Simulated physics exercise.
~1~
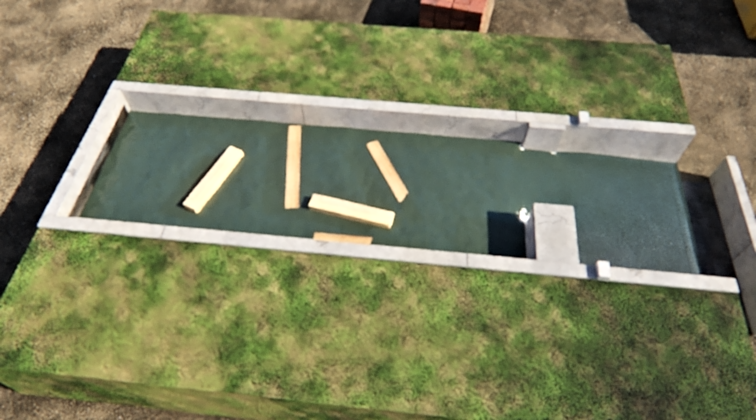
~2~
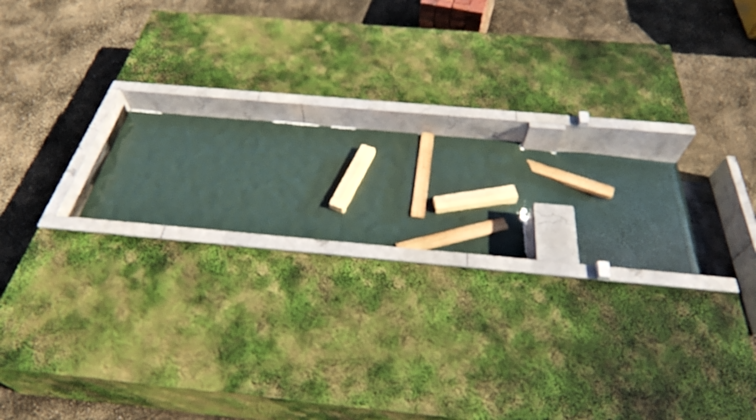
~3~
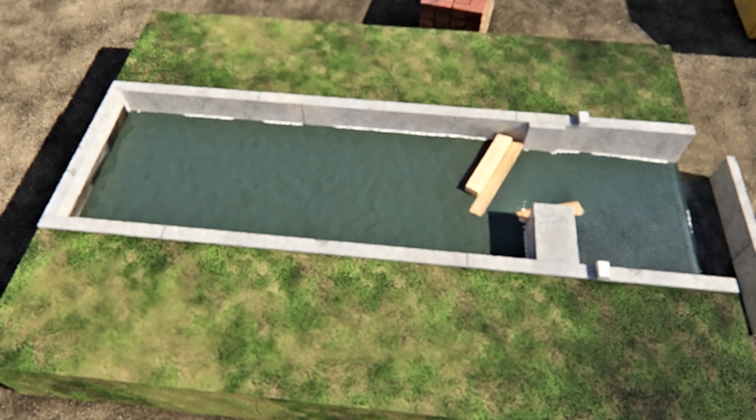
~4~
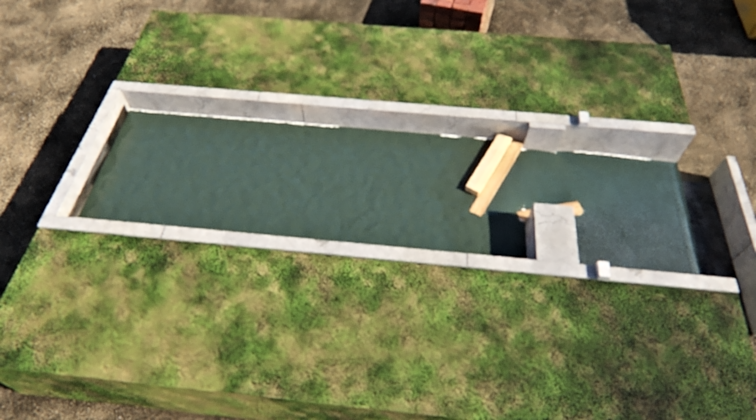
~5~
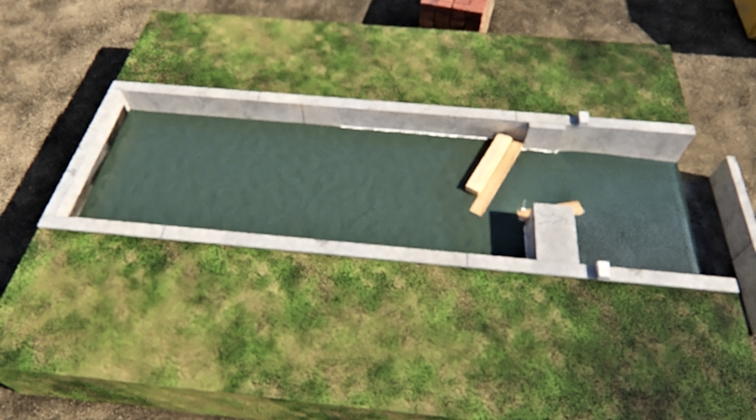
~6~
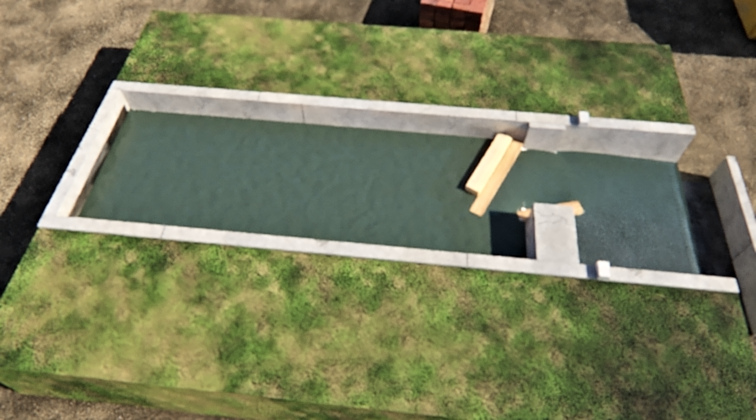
A concrete channel carried five floating pieces of pale wood to the right toward a narrow gap beside a block, where some slipped through and out of sight, while the others jammed at the gap and stayed there as the water kept flowing.
